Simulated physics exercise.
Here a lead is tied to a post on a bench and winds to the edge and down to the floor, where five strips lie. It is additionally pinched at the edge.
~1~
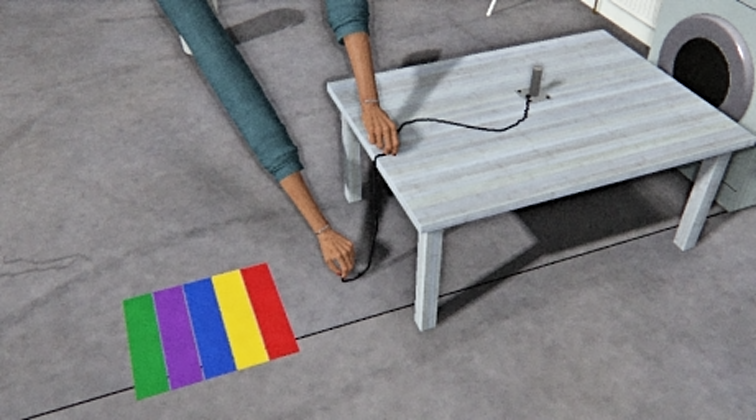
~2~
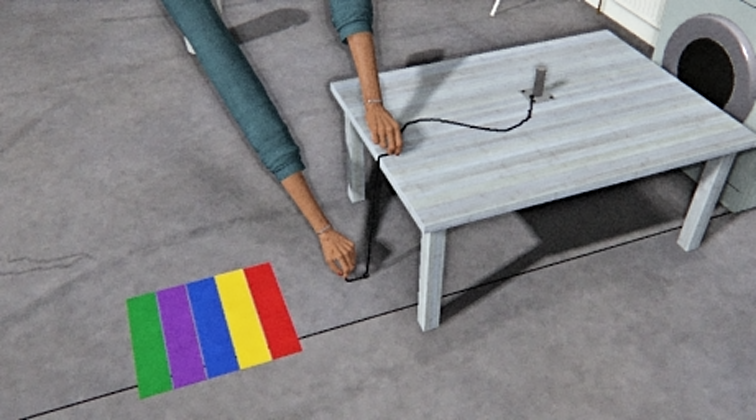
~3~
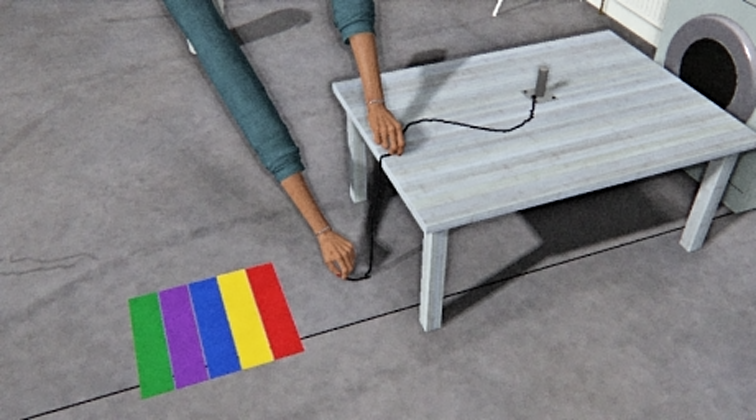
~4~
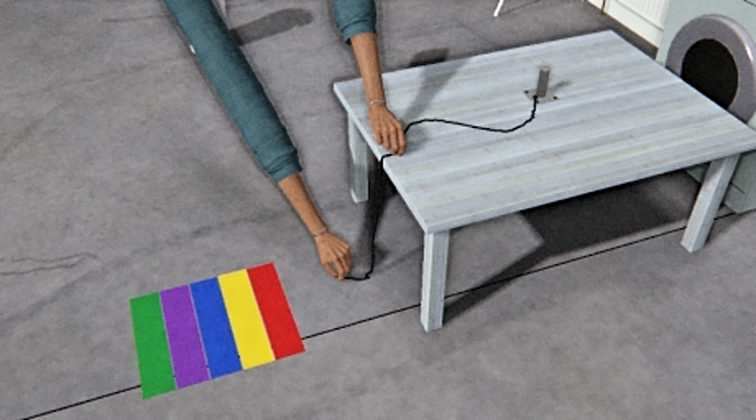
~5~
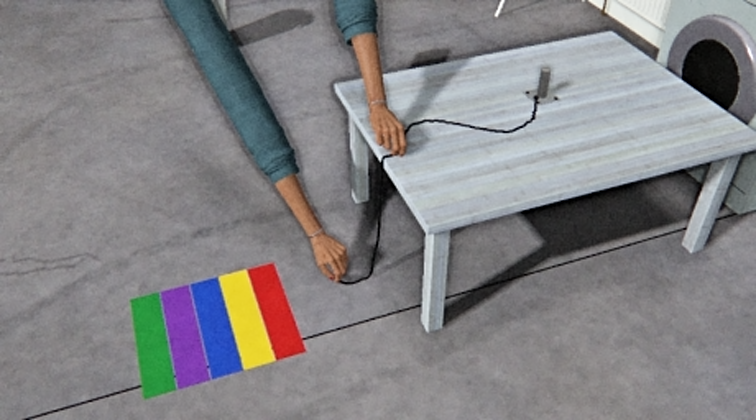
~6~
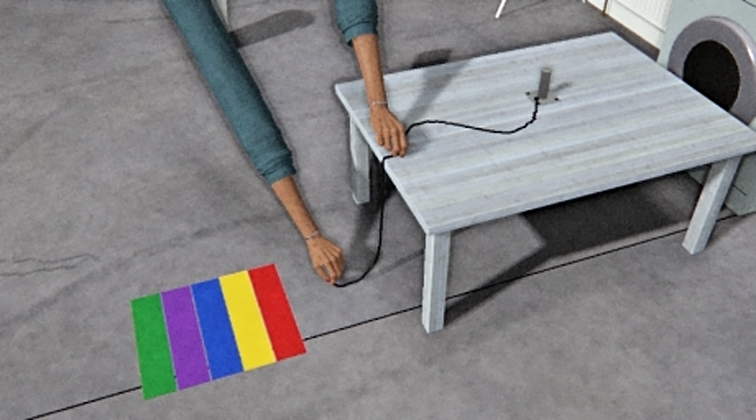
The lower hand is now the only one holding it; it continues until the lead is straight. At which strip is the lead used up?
At the purple one.
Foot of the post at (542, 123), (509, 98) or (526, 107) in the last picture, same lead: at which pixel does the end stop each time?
Close to (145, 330), (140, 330) and (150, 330) in that order.
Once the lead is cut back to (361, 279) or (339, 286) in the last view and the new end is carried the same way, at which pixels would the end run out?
(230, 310) and (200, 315).
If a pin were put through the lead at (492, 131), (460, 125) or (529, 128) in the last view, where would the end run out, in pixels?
Approximately (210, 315), (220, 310) and (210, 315), respectively.
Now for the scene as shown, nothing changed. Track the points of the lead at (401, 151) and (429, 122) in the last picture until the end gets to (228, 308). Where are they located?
Around (368, 177) and around (416, 144).
Soon after, end near (228, 308); over blue.
After that, end near (197, 317); over blue.
At the stop, end near (180, 321); over purple. It halts on the purple strip.
